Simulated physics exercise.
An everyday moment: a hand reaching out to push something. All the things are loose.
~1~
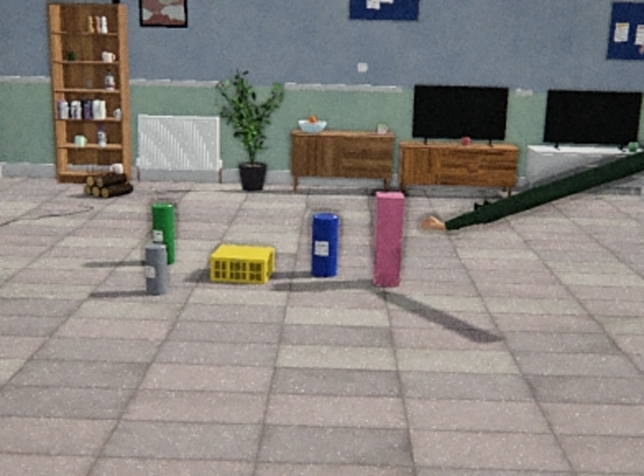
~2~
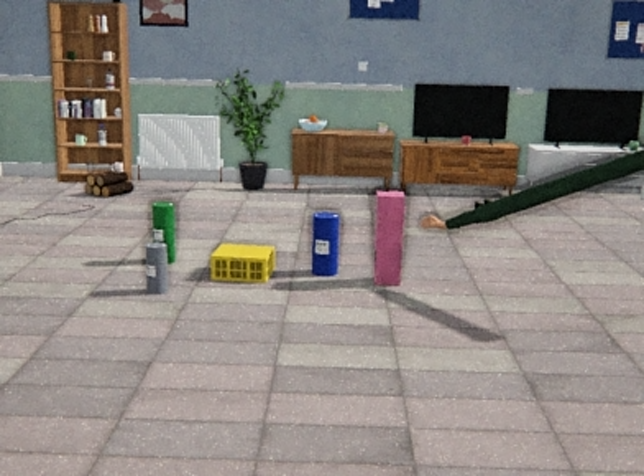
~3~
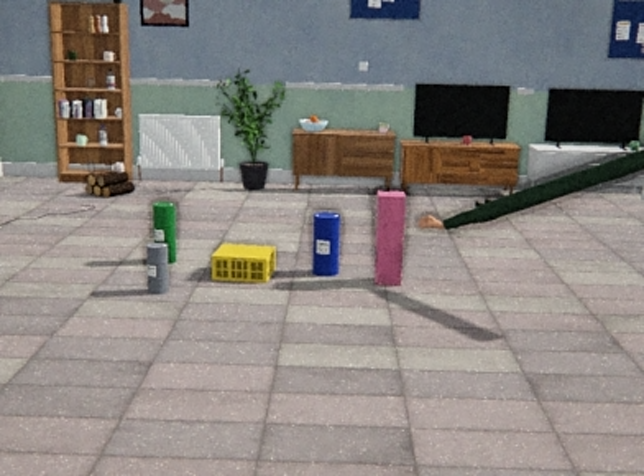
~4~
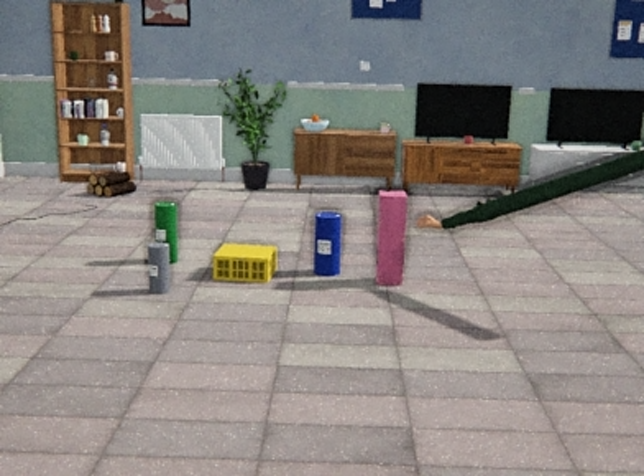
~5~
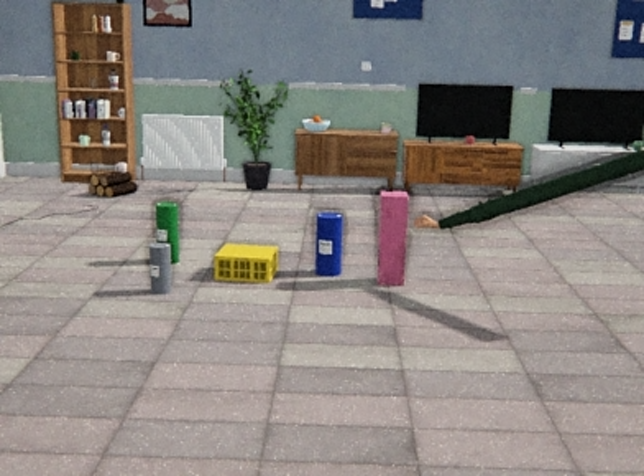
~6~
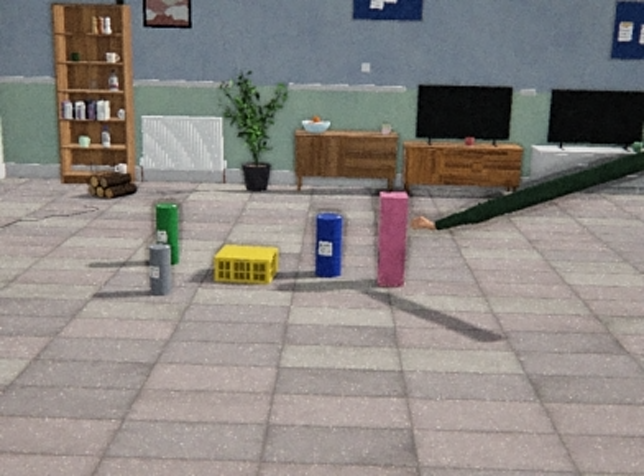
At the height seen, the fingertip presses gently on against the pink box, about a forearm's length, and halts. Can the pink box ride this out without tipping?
The pink box falls over.
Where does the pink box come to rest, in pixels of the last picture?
Near (332, 272).
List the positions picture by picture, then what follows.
In the first frame, pink box (388, 240).
In the second frame, pink box (389, 238).
In the third frame, pink box (390, 238).
In the fourth frame, pink box (391, 238).
In the fifth frame, pink box (392, 238).
In the sixth frame, pink box (392, 240).
Then, 0.70 s later than the last frame, pink box tilted by 25° near (371, 238).
Then, 1.10 s later than the last frame, pink box on its side near (339, 266).
When it is over, lying over on the floor, pink box. End places, in pixels of the last picture, pink box near (332, 272).
